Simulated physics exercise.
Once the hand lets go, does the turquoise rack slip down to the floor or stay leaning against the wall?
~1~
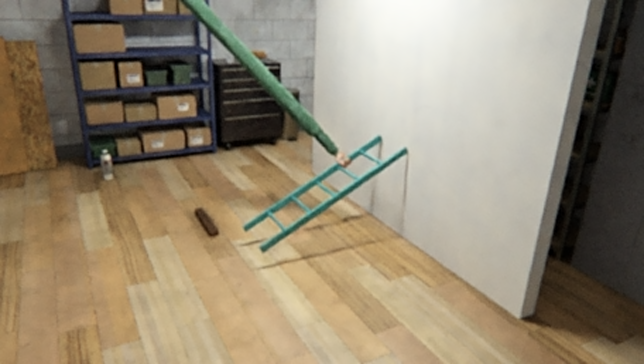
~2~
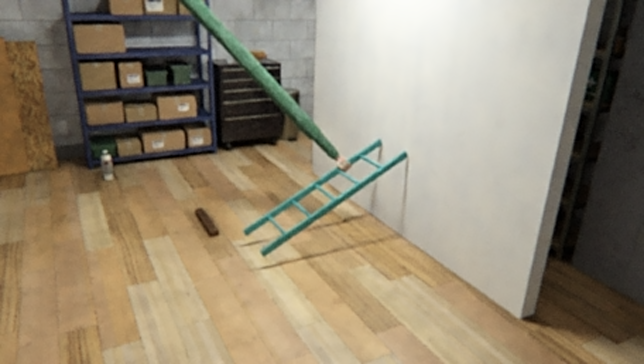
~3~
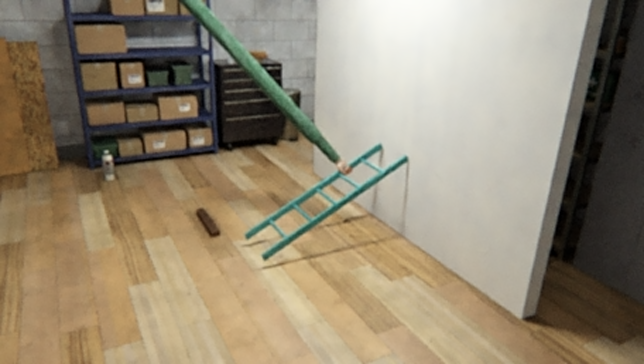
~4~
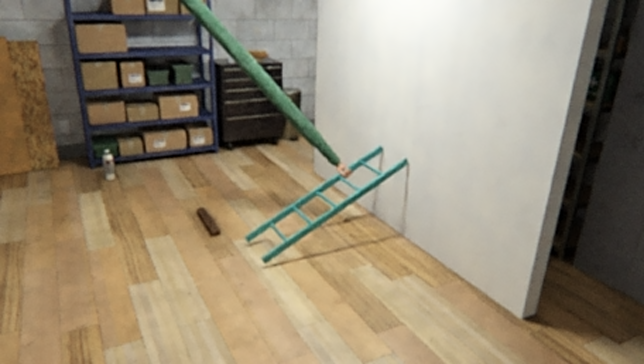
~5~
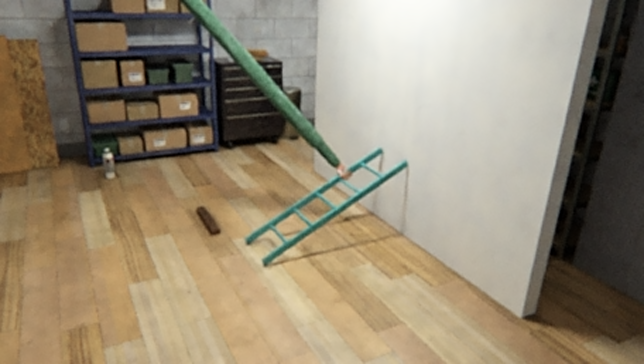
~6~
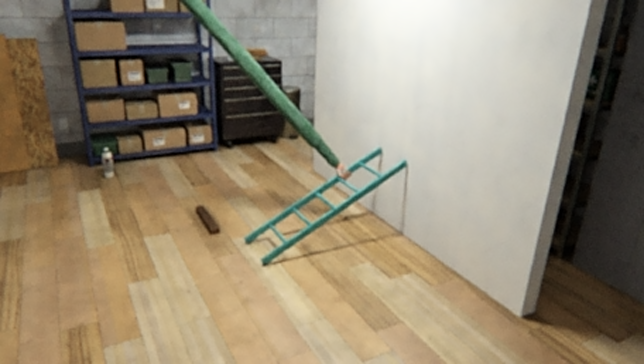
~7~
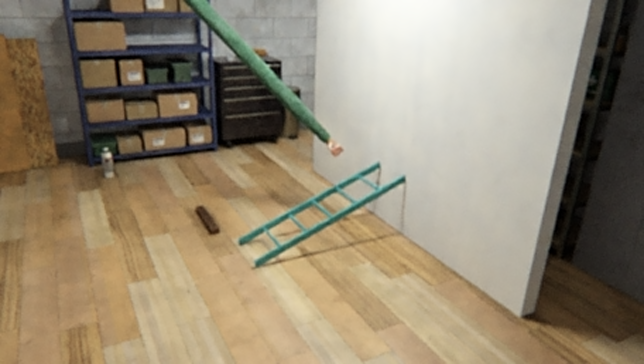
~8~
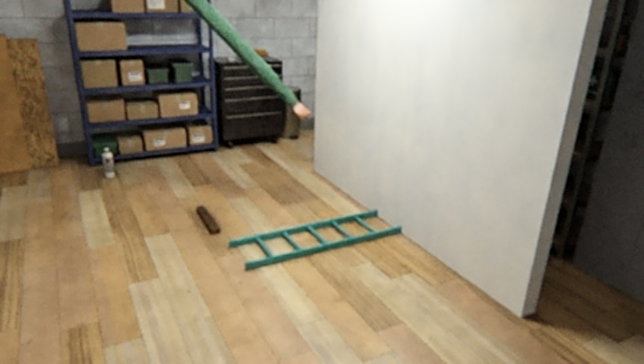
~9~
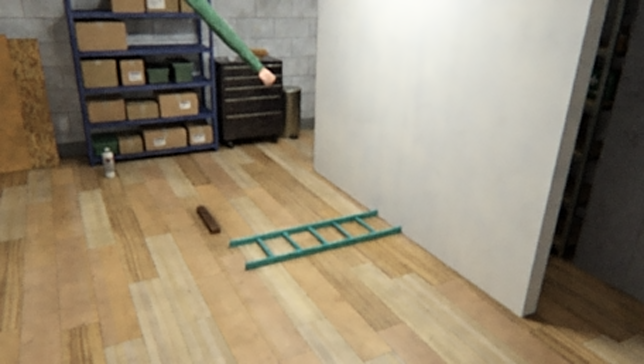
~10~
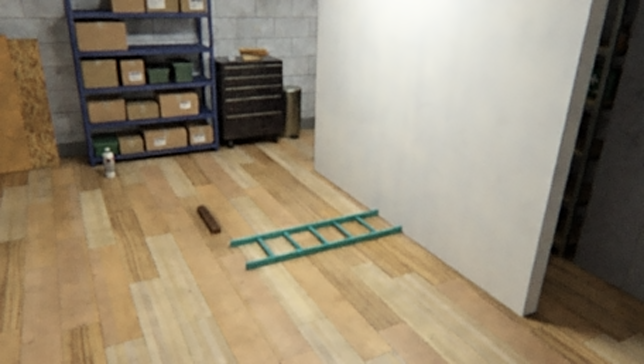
The turquoise rack slips down, its feet sliding outward until it lies flat on the floor beside the wall.
